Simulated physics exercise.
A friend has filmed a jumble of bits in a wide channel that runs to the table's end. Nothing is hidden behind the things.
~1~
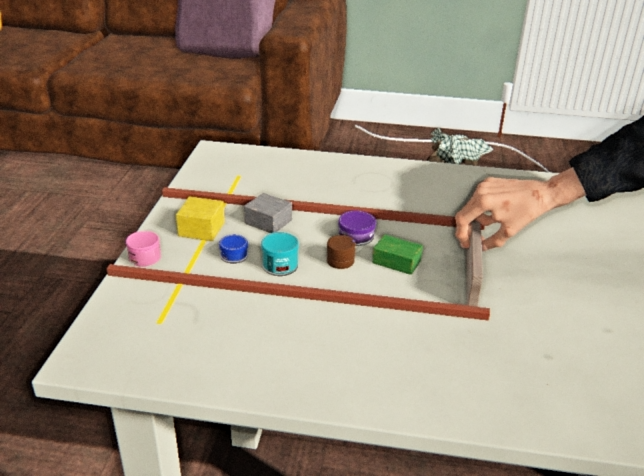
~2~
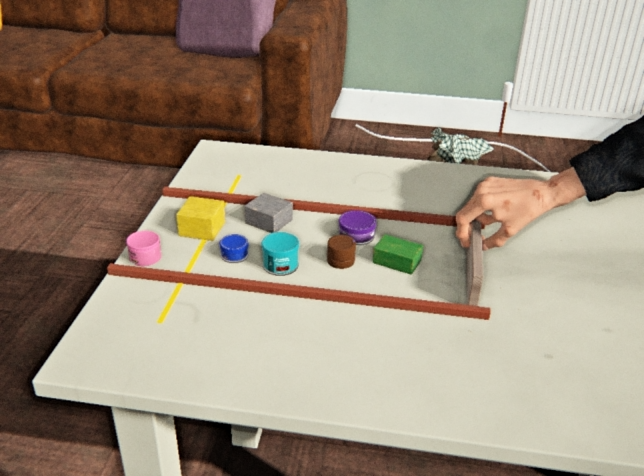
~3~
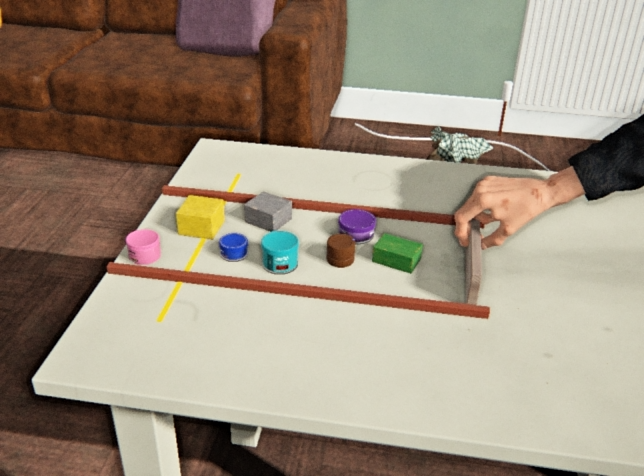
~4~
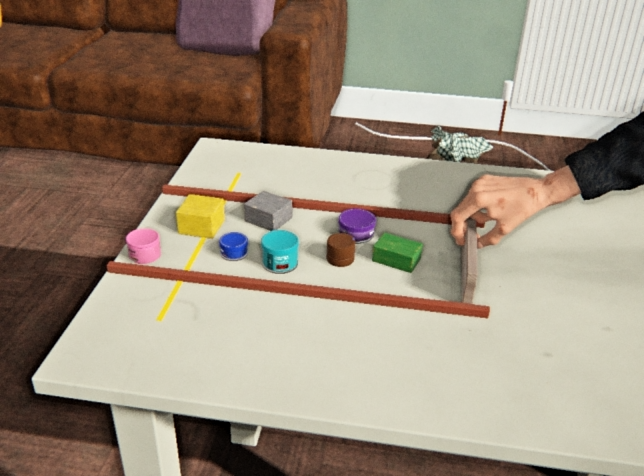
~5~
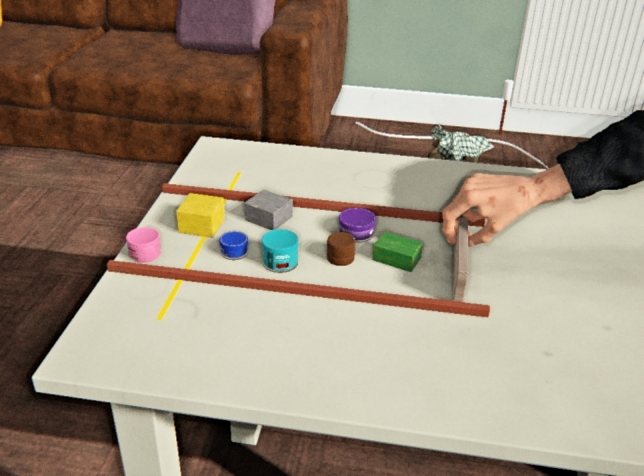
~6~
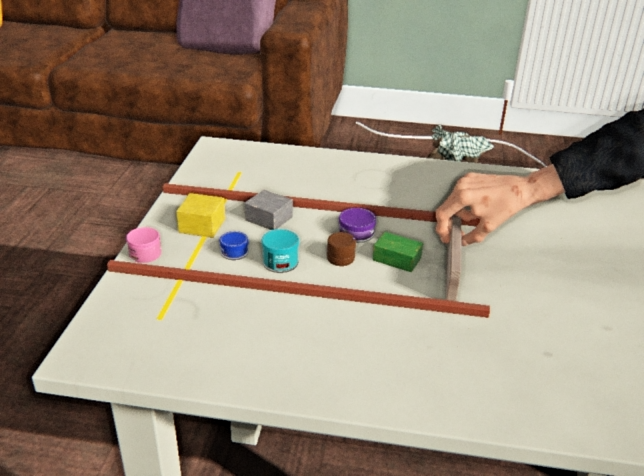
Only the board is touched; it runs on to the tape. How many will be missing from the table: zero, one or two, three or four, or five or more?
The number that fall off is one or two.
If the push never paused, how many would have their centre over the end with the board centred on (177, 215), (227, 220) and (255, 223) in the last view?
In that order 5, 0 and 0.
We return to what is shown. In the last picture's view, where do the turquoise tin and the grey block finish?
About (175, 245), and the other about (169, 197).
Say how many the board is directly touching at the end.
3 of them.
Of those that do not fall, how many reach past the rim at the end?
It comes to 1.
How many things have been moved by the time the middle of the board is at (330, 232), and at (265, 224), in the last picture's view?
The counts are 4 and 7.
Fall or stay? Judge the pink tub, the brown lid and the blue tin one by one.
The pink tub falls; the brown lid stays on; the blue tin holds on.
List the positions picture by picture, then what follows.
Pink tub (144, 249); yellow block (201, 219); blue tin (234, 249); board (474, 250); tape (205, 238), in the first frame.
Yellow block (201, 218); turquoise tin (281, 254), in the second frame.
Blue tin (234, 247); brown lid (341, 251), in the third frame.
Pink tub (144, 246); grey block (269, 211), in the fourth frame.
Yellow block (201, 215); green block (398, 251), in the fifth frame.
Pink tub (144, 245); yellow block (201, 215); blue tin (234, 245); board (454, 245); tape (206, 234), in the sixth frame.
Soon after, none off yet; pink tub at rest near (144, 245); yellow block at rest near (201, 215); blue tin at rest near (234, 245).
After that, none off yet; pink tub at rest near (144, 245); yellow block at rest near (201, 215); blue tin displaced a little near (223, 246).
And then, none off yet; pink tub at rest near (144, 245); yellow block displaced about its own width near (170, 211); blue tin displaced well along near (181, 246).
In the end, the number that fall off is one or two; gone, yellow block and pink tub.
